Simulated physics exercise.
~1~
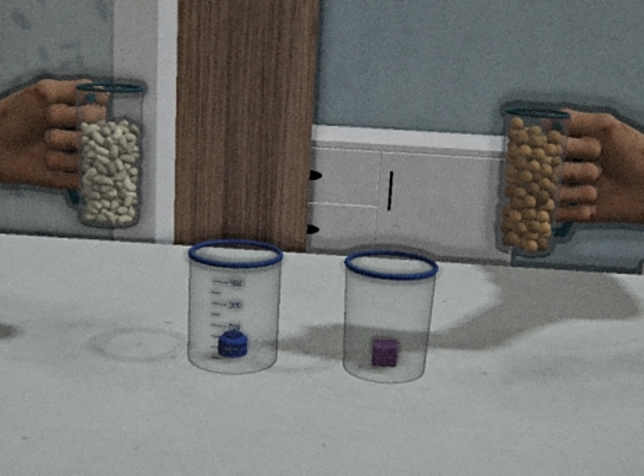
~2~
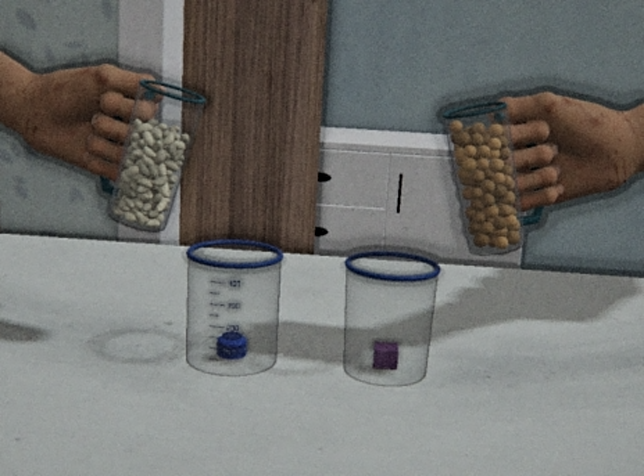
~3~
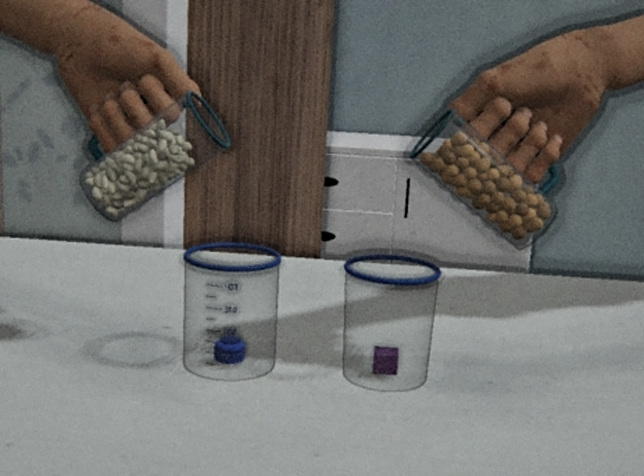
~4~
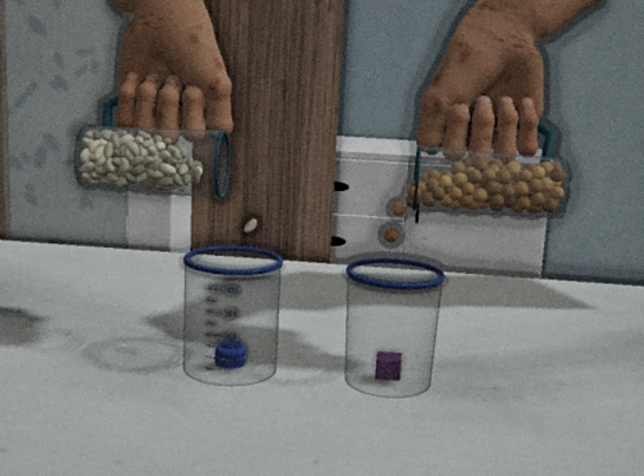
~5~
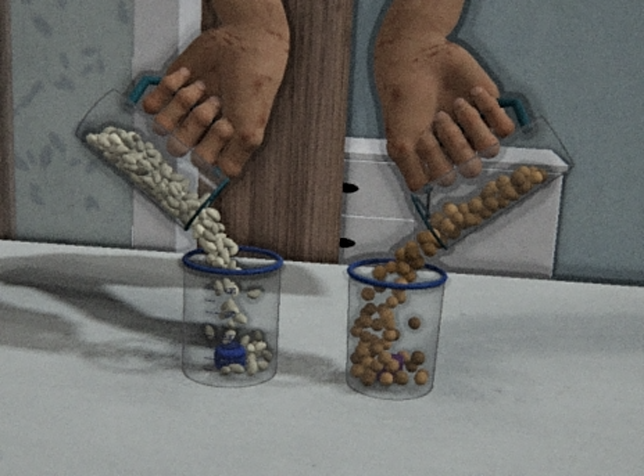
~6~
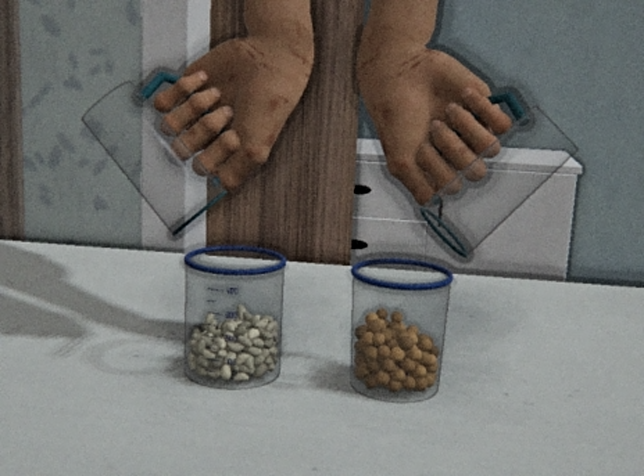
Two hands hold clear cups, the left one full of whitish beans and the right one full of round tan-brown pieces, above two blue-rimmed transparent containers on a pale table. Seen from the front with a slight sideways drift, a small blue object sits in the left container and a purple block in the right, before a wooden panel and white drawers. The hands bring the cups inward and tip them. A few pieces drop first, then both loads stream down around the objects. Finally the upturned cups are empty, and both objects are hidden beneath the settled heaps.
